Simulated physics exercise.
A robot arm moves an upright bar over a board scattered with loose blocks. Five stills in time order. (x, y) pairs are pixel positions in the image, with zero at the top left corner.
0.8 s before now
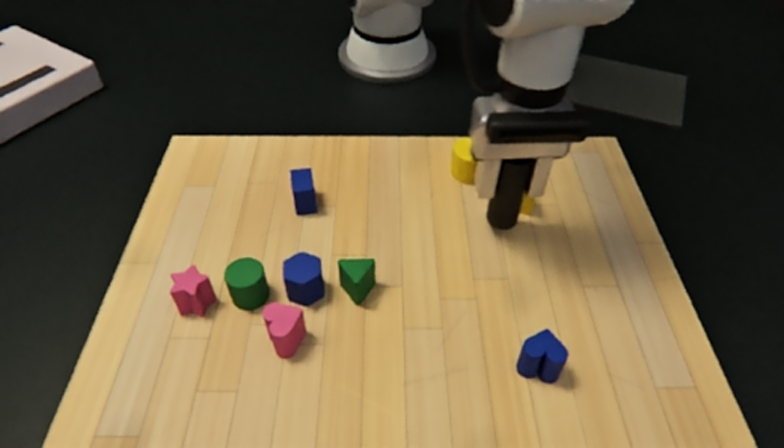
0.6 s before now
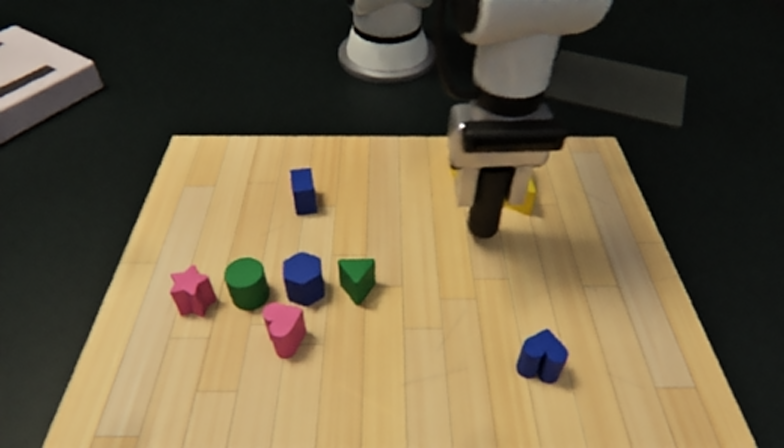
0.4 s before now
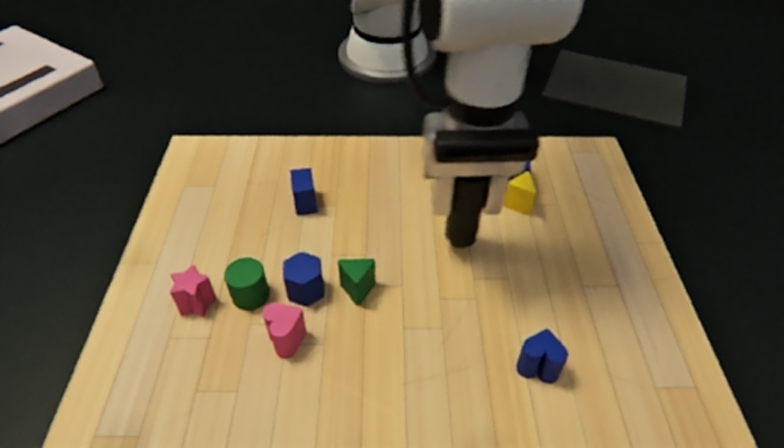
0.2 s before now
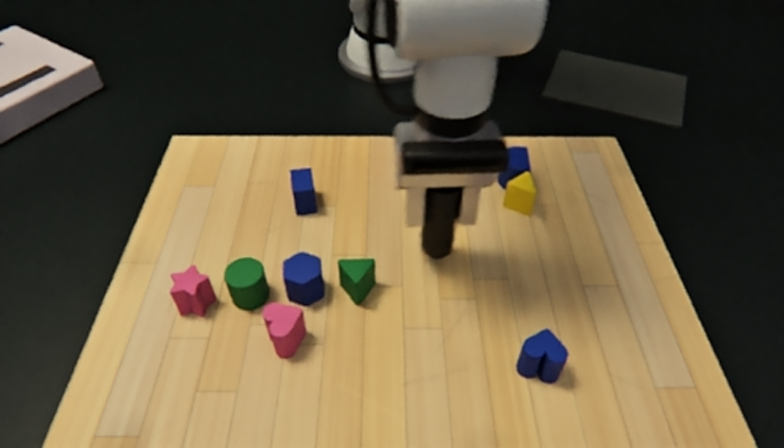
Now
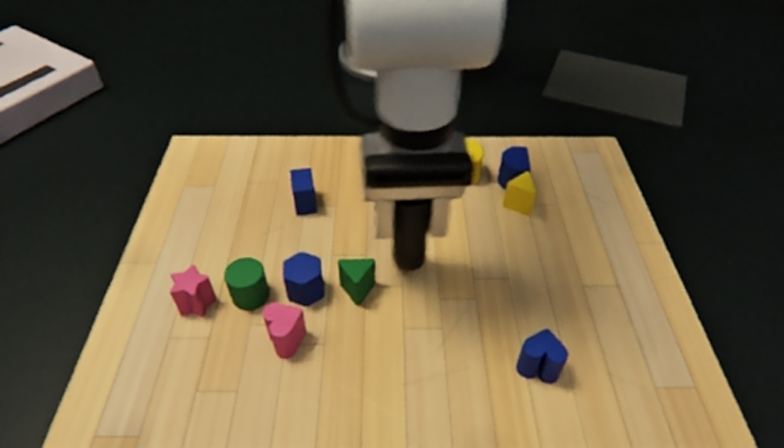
A robot arm moves an upright bar left and slightly down across a block-scattered board.
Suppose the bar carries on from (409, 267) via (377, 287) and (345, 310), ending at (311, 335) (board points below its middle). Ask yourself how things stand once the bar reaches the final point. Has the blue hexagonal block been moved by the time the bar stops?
Answer: Yes.
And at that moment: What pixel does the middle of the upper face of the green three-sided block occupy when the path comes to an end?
The middle of its upper face will lie at (289, 293).
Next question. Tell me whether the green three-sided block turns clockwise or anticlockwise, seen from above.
My answer: Clockwise.
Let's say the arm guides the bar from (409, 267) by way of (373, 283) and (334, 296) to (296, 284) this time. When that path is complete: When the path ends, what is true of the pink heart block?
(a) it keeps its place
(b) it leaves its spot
The one that fits is a, it keeps its place.
What follows on the original path. One third of the way, bar (376, 279); green three-sided block (339, 274).
Two thirds of the way, bar (344, 302); blue hexagonal block (290, 266); green three-sided block (312, 283), turned 85° clockwise.
At the end, bar (310, 327); green circle not moved; pink heart block (265, 325); blue hexagonal block (287, 265); green three-sided block (289, 293), turned 135° clockwise.
